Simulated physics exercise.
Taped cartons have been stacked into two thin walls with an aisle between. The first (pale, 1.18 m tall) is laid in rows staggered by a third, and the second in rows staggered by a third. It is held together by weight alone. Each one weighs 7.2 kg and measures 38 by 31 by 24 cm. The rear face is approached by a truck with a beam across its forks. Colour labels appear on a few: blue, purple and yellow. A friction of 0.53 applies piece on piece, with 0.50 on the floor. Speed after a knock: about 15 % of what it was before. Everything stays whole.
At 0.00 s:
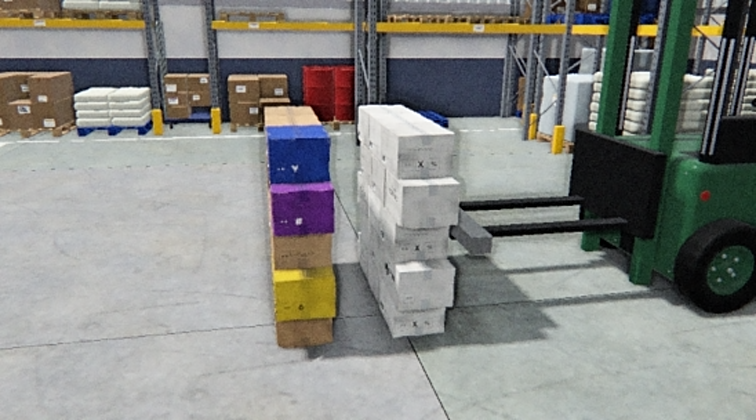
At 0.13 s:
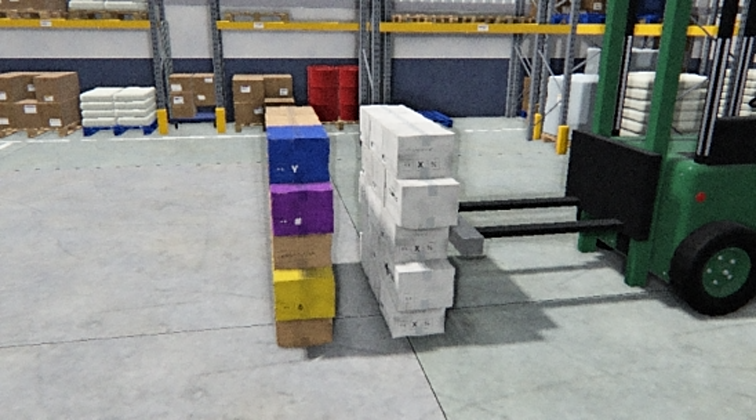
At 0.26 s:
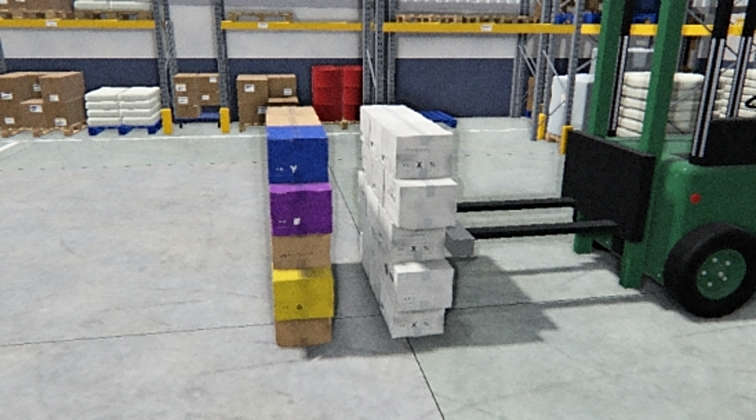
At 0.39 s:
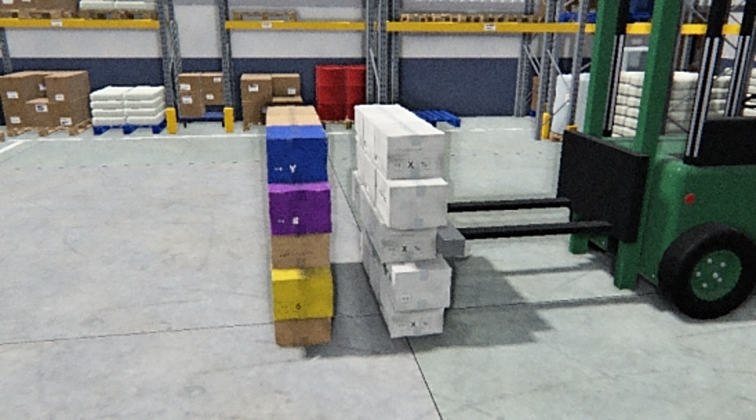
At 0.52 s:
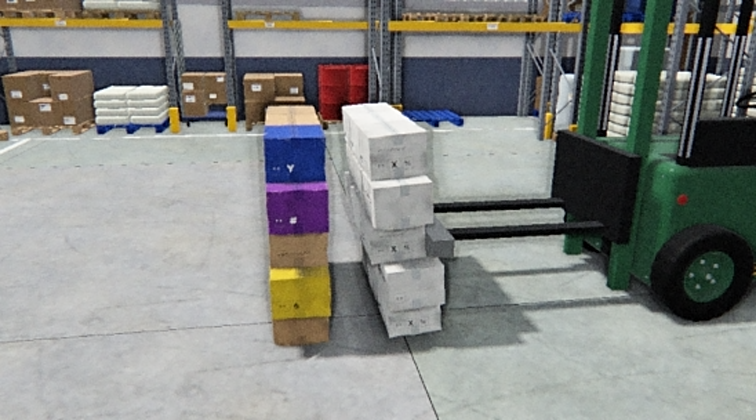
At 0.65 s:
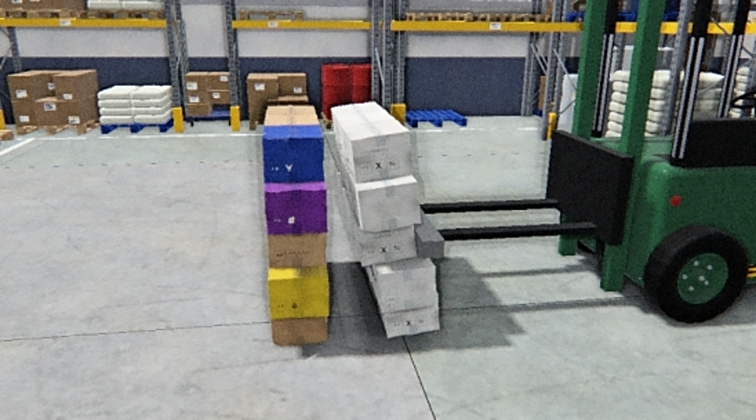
In a warehouse with loaded racking along the back, seen from slightly above by a camera that shifts a little, two thin carton stacks stand on the grey floor. The left stack shows blue, purple and yellow cartons among brown ones, while the right is white, with a green forklift beside it. The forklift moves left, its fork-mounted beam pushing the white stack, whose upper cartons shift and lean leftward.
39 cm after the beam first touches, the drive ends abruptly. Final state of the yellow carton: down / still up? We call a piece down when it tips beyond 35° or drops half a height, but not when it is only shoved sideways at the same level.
Down.
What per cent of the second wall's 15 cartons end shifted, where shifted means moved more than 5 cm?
100 percent of them have shifted.
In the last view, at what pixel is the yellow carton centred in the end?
You'll find it around (174, 319) in the final frame.
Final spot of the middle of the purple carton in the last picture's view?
I'd say its middle settles close to (56, 330).
By 1.12 s, 0 of the pale wall down; none of the 15 cartons of the second wall down, 7 disturbed; yellow carton unmoved; blue carton moved 45 mm.
By 1.78 s, 0 of the pale wall down; none of the 15 cartons of the second wall down, 15 disturbed; yellow carton tilted 20°; purple carton tilted 20°.
By 2.16 s, 9 of the pale wall down; 15 of the 15 cartons of the second wall down; yellow carton tilted 53°; blue carton tilted 53°, 34 cm lower.
By 2.48 s, 9 of the pale wall down; 15 of the 15 cartons of the second wall down; yellow carton on its side; purple carton on its side.
When it is over (3.5 s), 9 of the pale wall down; 15 of the 15 cartons of the second wall down; yellow carton on its side; purple carton on its side; blue carton on its side. In pixels of the last frame, middles, yellow carton near (174, 319), purple carton near (56, 330).
